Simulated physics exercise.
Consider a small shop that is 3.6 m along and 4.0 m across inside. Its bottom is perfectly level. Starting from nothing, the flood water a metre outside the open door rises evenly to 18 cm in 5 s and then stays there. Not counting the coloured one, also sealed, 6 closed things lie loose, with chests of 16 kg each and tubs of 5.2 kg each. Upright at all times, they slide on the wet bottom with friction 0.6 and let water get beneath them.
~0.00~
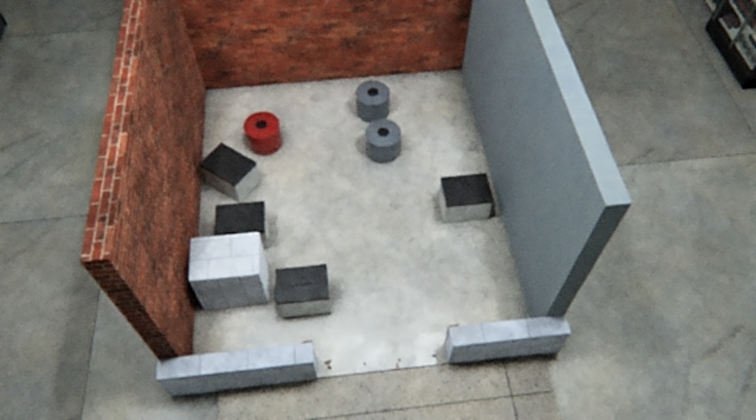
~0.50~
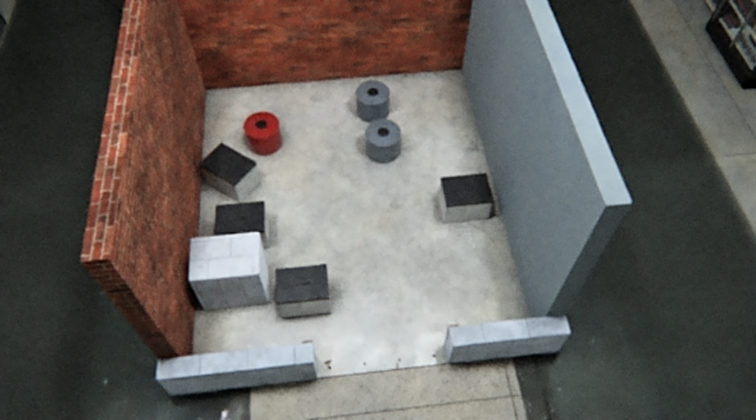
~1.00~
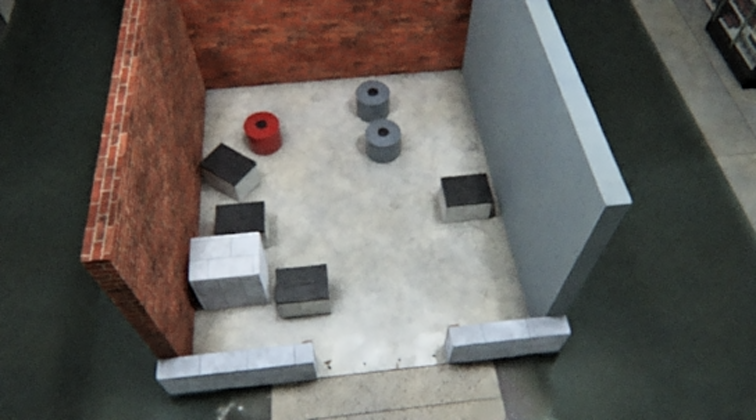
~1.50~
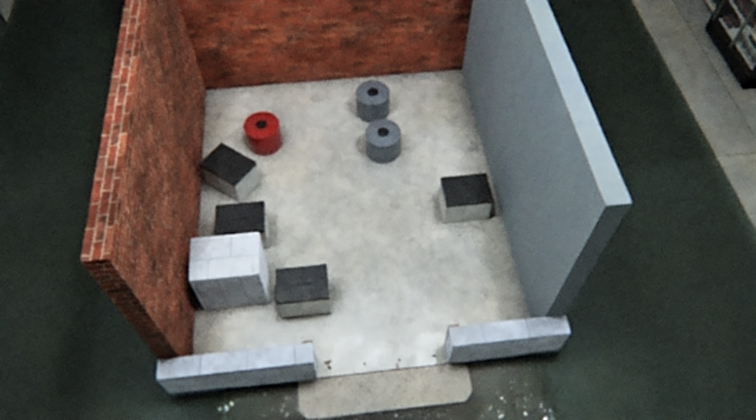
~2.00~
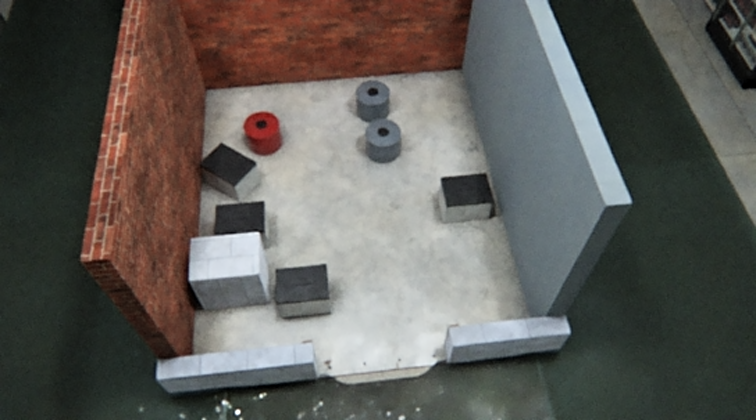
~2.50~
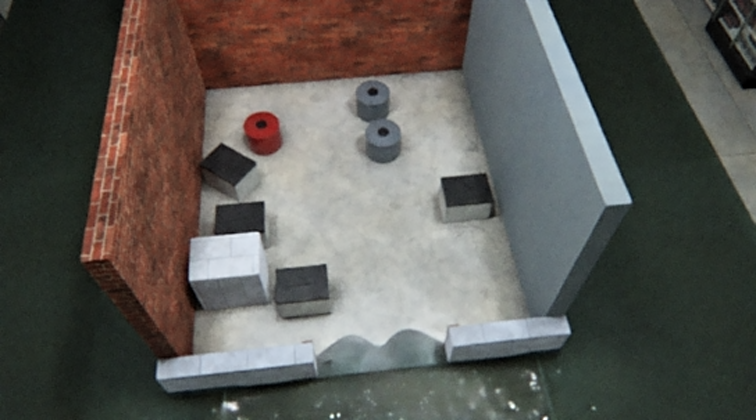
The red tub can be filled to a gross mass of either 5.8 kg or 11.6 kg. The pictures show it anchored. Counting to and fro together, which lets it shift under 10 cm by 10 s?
Only the larger figure is plenty.
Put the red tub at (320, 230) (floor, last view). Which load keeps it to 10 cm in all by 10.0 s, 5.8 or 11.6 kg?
Outcome - failure with both.
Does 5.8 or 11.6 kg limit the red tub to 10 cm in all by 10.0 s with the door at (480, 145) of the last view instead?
In that setup neither mass works.
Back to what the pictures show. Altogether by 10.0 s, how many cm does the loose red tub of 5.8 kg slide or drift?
20 cm, roughly.
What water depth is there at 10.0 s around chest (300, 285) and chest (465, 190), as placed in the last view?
Some 6 cm at the first, some 9 cm at the second.
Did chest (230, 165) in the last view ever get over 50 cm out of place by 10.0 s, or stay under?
Verdict for this one: Under half a metre.
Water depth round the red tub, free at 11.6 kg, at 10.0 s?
Depth: Approx. 7 cm.
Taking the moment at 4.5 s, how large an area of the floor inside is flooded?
My estimate is roughly 4.0 m2.
After 3.5 s the red tub would be 0 cm from its start with 5.8 kg and 0 cm from its start with 11.6 kg; 0 cm of water round it then.
After 4.5 s the red tub would be 0 cm from its start with 5.8 kg and 0 cm from its start with 11.6 kg; 0 cm of water round it then.
After 7.0 s the red tub would be 0 cm from its start with 5.8 kg and 0 cm from its start with 11.6 kg; 3 cm of water round it then.
After 10.0 s the red tub would be 15 cm from its start with 5.8 kg and 0 cm from its start with 11.6 kg; 7 cm of water round it then.
